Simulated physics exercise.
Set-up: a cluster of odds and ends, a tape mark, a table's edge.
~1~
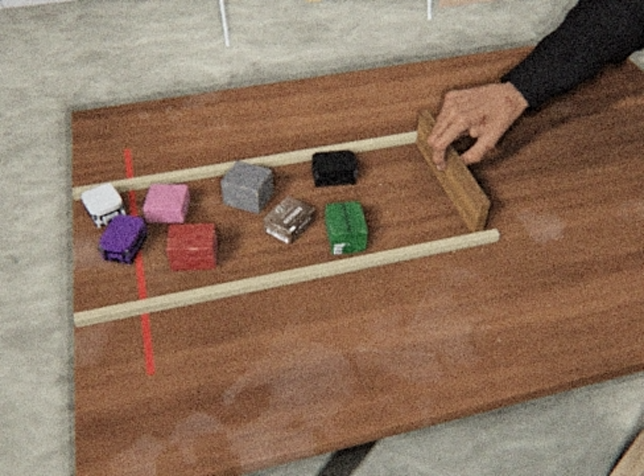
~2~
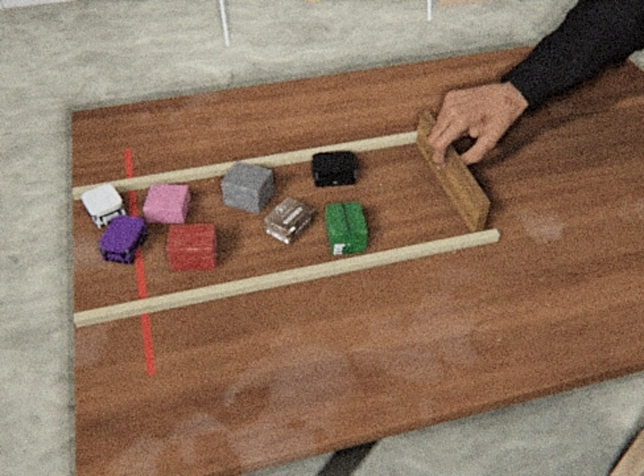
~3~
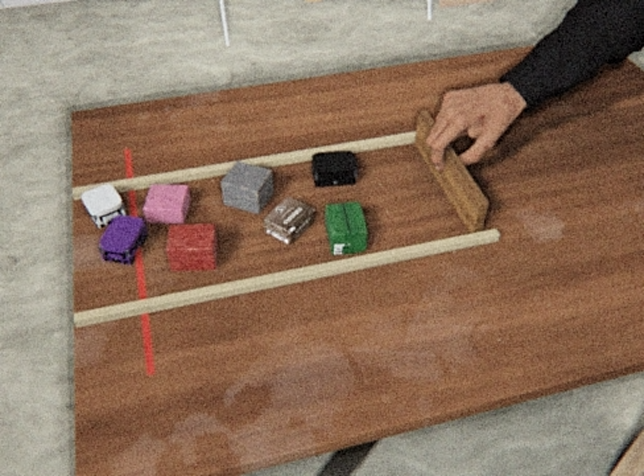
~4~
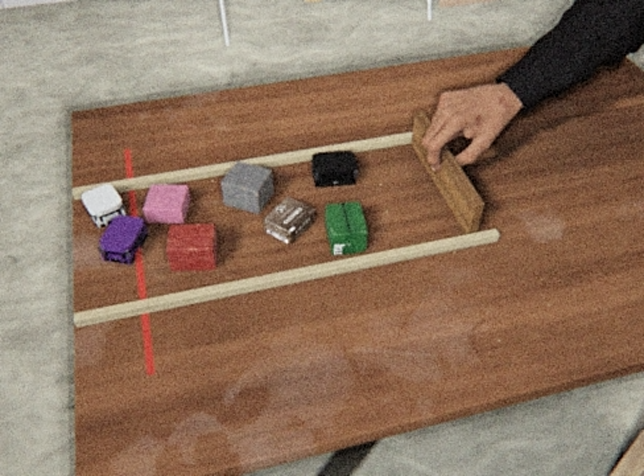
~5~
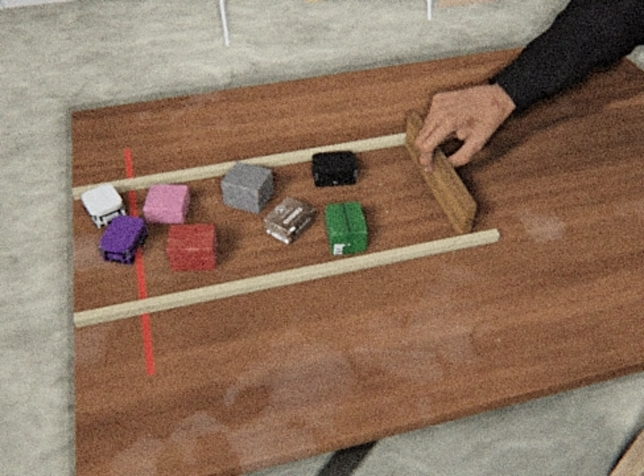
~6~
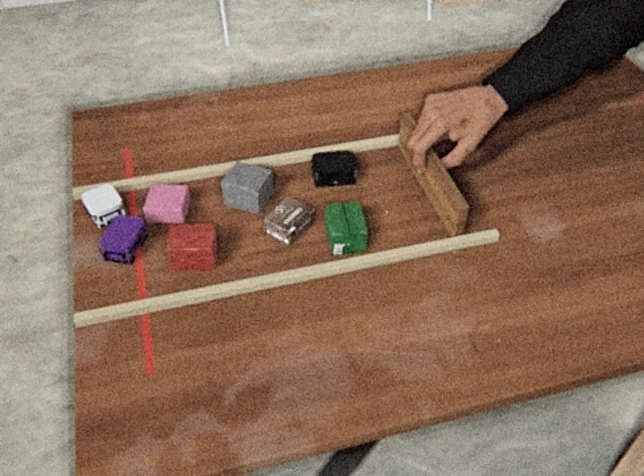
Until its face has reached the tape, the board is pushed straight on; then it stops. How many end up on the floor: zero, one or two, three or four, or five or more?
From what I see, the table loses three or four of them.
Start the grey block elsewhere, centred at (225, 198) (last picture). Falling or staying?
Well, this time it drops away.
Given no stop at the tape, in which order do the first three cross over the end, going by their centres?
Earliest to latest: The white case, the pink block, the purple case.
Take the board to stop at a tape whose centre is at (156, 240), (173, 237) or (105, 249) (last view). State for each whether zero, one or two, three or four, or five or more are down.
Falls: Either three or four; one or two; at least five.
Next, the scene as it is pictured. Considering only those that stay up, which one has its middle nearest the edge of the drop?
The one is the red block.
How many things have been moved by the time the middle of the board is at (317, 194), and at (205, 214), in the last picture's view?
Up to then 4, and up to the other point 8.
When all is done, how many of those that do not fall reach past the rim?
Counting them gives 1.
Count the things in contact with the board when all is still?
That would be 3 of them.
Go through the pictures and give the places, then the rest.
In the first picture, white case (104, 206); purple case (124, 240); pink block (167, 203); board (450, 170); tape (137, 243).
In the second picture, purple case (124, 240); red block (193, 248).
In the third picture, pink block (168, 204); board (448, 170).
In the fourth picture, white case (104, 206); green box (346, 228).
In the fifth picture, purple case (124, 240); brown box (290, 220).
In the sixth picture, white case (104, 206); purple case (124, 240); pink block (168, 204); board (431, 173); tape (137, 243).
Soon after, none off yet; white case at rest near (104, 206); purple case at rest near (124, 240); pink block at rest near (168, 204).
At rest, the number that fall off is three or four; fallen, grey block, pink block, purple case and white case.
